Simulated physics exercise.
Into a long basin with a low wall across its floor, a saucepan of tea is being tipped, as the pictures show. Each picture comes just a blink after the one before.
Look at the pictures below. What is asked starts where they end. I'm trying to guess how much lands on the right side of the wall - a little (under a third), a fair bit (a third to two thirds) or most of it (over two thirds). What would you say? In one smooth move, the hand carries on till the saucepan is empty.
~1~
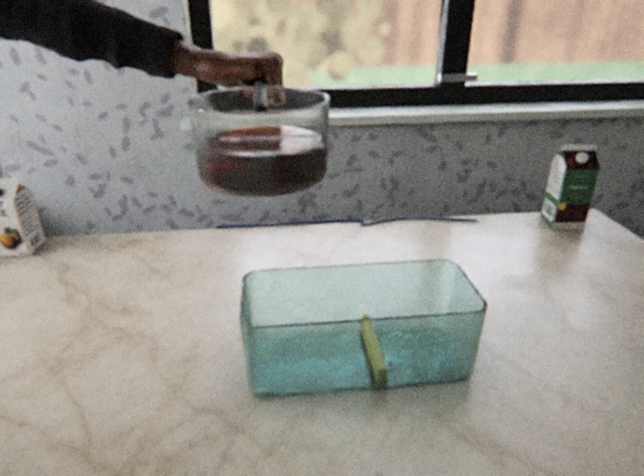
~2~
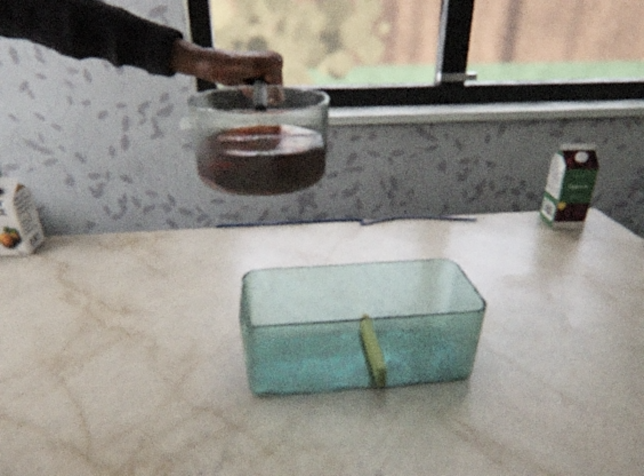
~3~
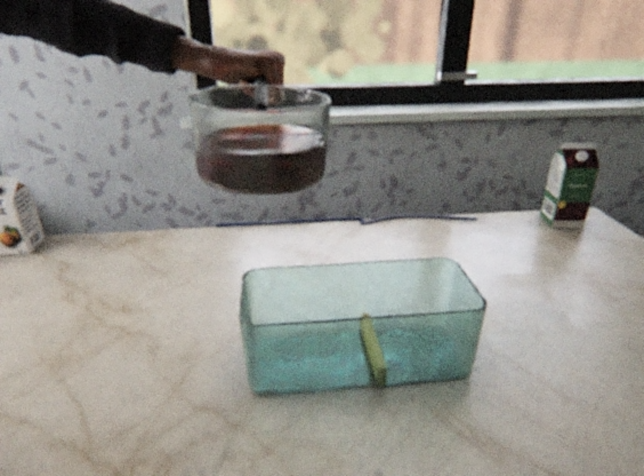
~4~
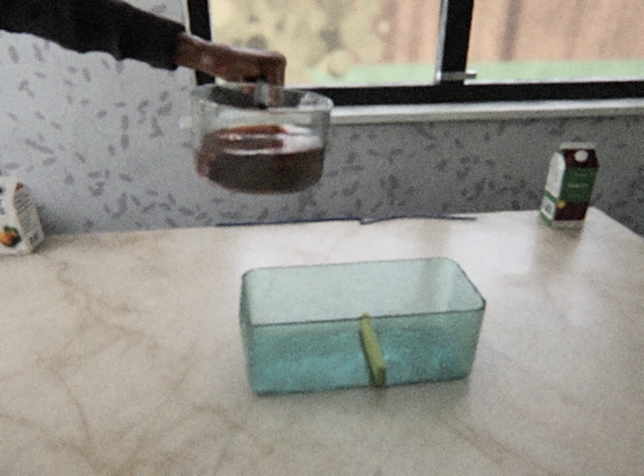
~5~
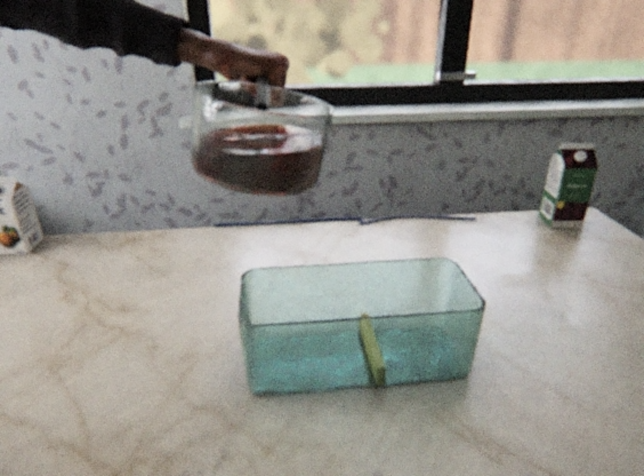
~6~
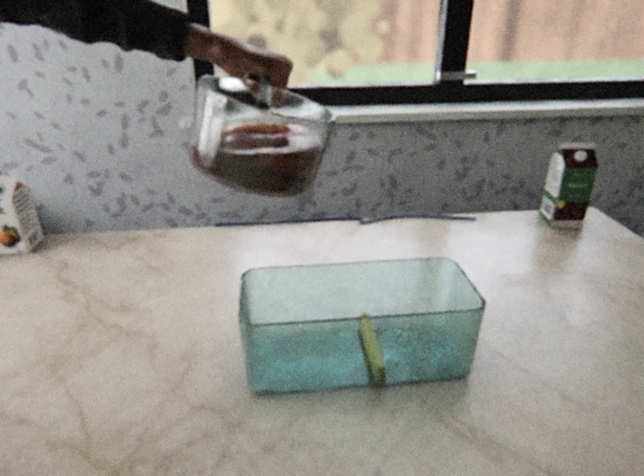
I would say a fair bit, a third to two thirds.
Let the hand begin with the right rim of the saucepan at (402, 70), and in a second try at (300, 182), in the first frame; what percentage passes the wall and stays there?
Estimate, in order: 65 and 10 per cent.
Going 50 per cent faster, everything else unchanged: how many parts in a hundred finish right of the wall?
Roughly 40 in a hundred.
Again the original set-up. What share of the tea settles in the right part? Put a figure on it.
Roughly 50 %.
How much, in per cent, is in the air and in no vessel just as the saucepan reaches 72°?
I'd put it at roughly 30 percent of it.
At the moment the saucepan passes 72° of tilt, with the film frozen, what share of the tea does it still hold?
About 70 %.
A moment on, the saucepan is tipped part way and 68 per cent is still to pour, 2 is left of the wall and 1 right of it.
Next, the saucepan is tipped right over and 10 per cent is still to pour, 24 is left of the wall and 49 right of it.
Then the saucepan is tipped right over and 0 per cent is still to pour, 50 is left of the wall and 49 right of it.
Later the saucepan is tipped right over and 0 per cent is still to pour, 49 is left of the wall and 49 right of it.
In the end 49 per cent lies left of the wall, 49 right of it and 2 outside.
